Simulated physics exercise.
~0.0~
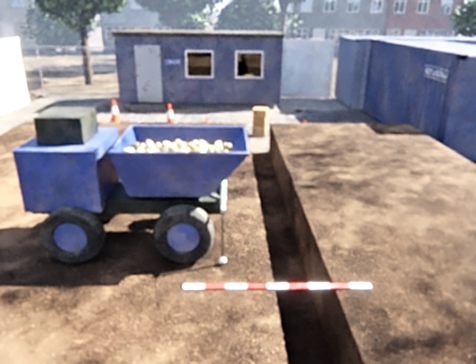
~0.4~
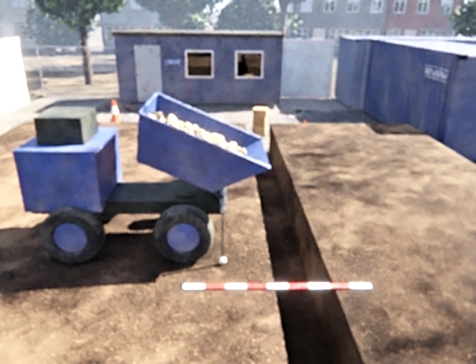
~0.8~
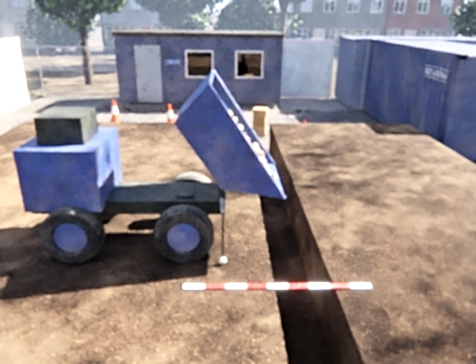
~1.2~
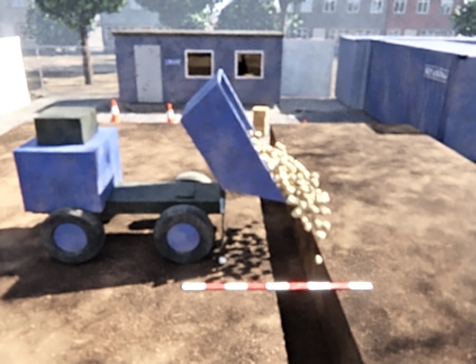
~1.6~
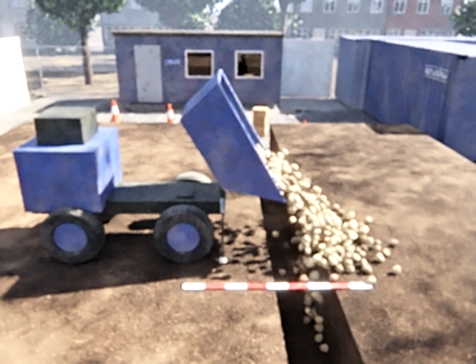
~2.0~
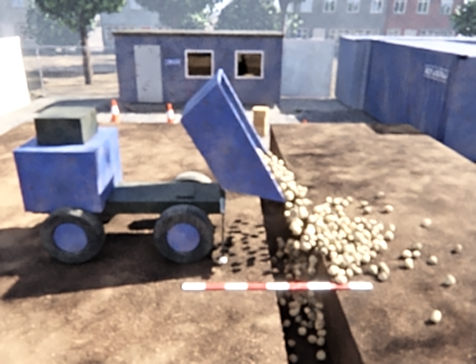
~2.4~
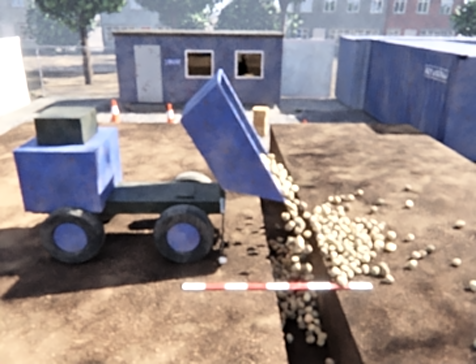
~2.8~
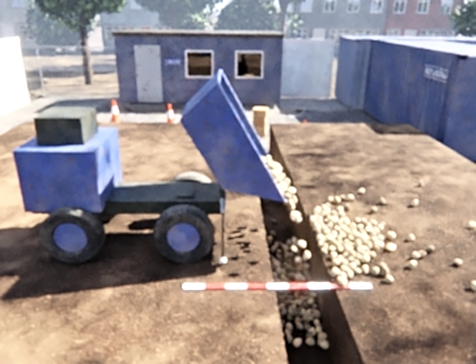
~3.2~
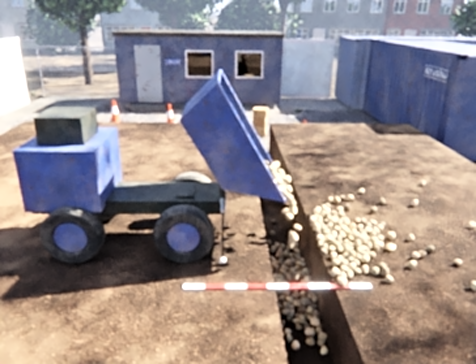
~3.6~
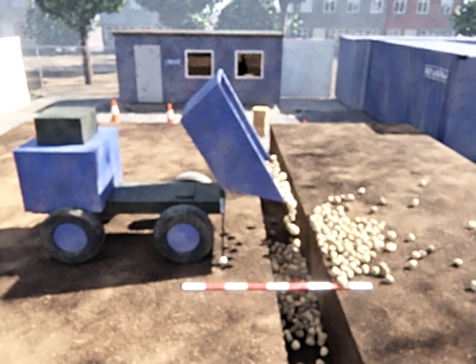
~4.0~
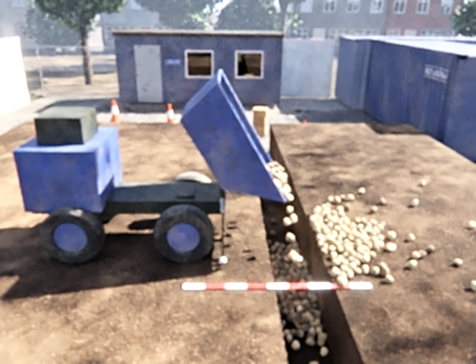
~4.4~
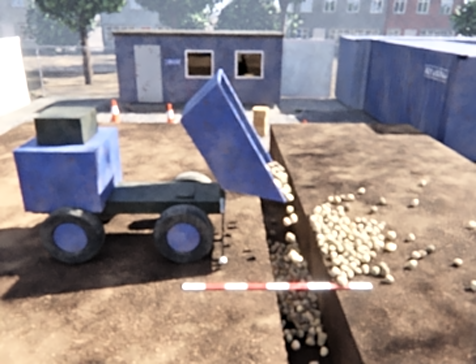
A small blue dumper with dark wheels stands on a sunny dirt building site, seen from the side and slightly above, its skip full of pale rounded stones. A narrow trench lies ahead of it on the right, with a red-and-white striped staff across it and blue cabins behind. The skip tips forward steeply to the right, then stays raised. The stones pour over its lip, some dropping into the trench and others scattering on the ground beyond. The flow dwindles and everything settles, with stones in the trench, a loose heap past it and some still at the skip's lip.
